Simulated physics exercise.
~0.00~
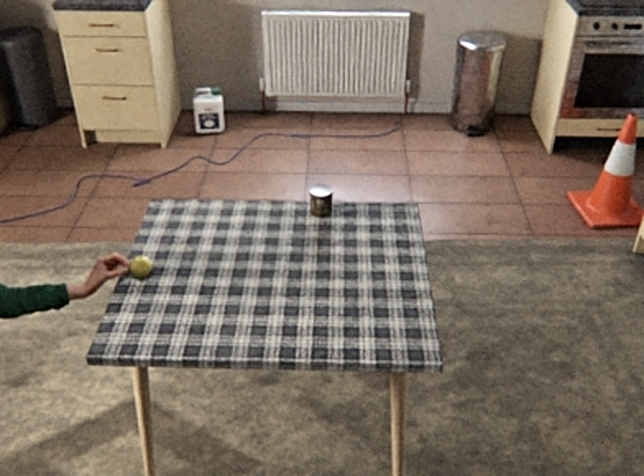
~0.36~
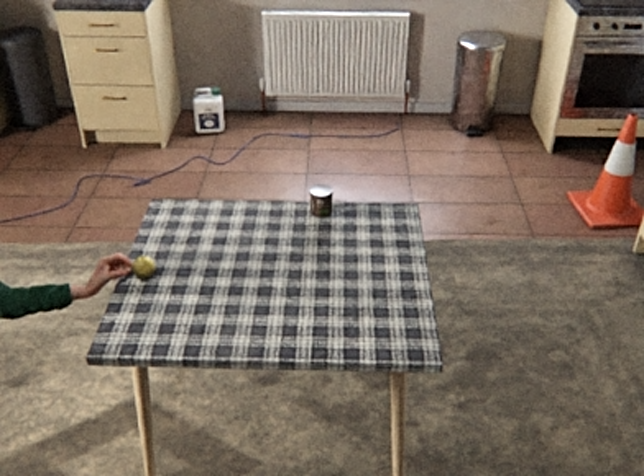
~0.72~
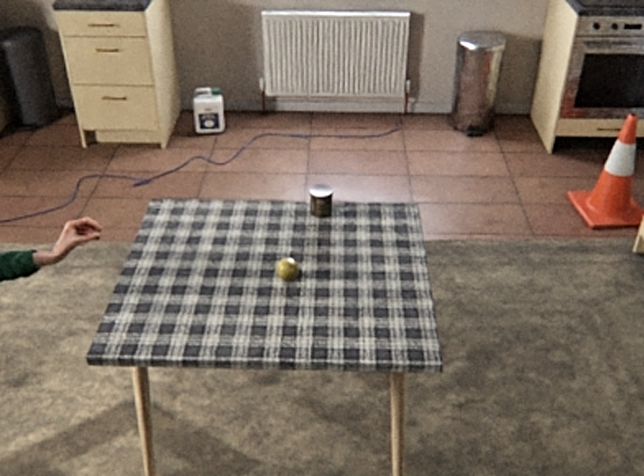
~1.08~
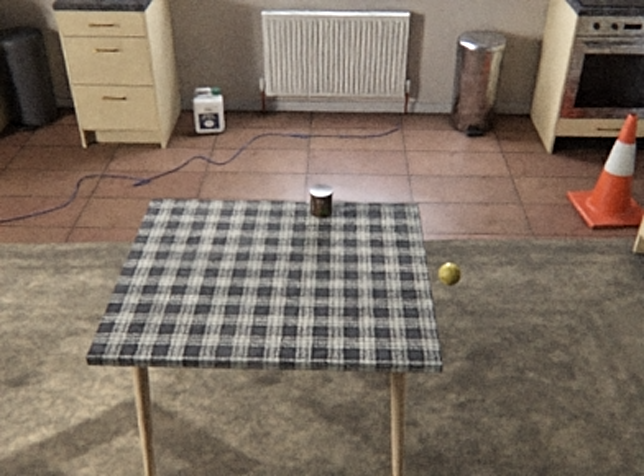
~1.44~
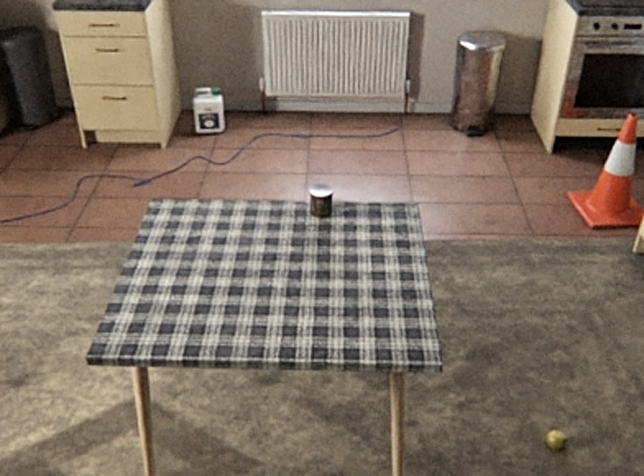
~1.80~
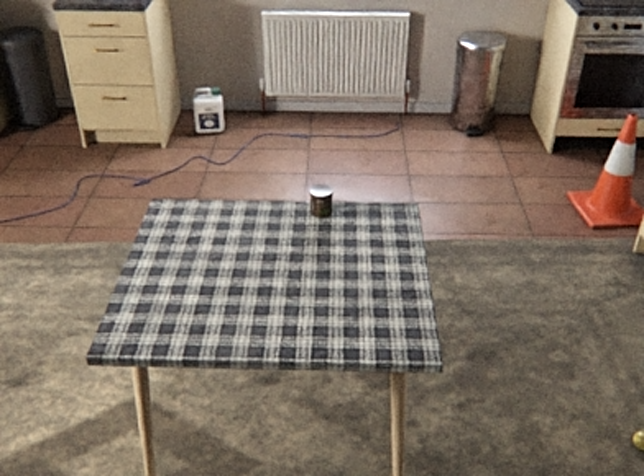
To begin with, a hand in a green sleeve holds a yellow apple at the left side of a table with a checked cloth, while a brown tin stands near the back edge. The hand nudges the apple slightly to the right, then lets go and draws back as the apple travels across the tabletop. The apple carries on past the right edge and leaves the table. It drops toward the grey-brown carpet and keeps moving right. Finally, it is partly out of view at the lower right, while the tin remains in its place.
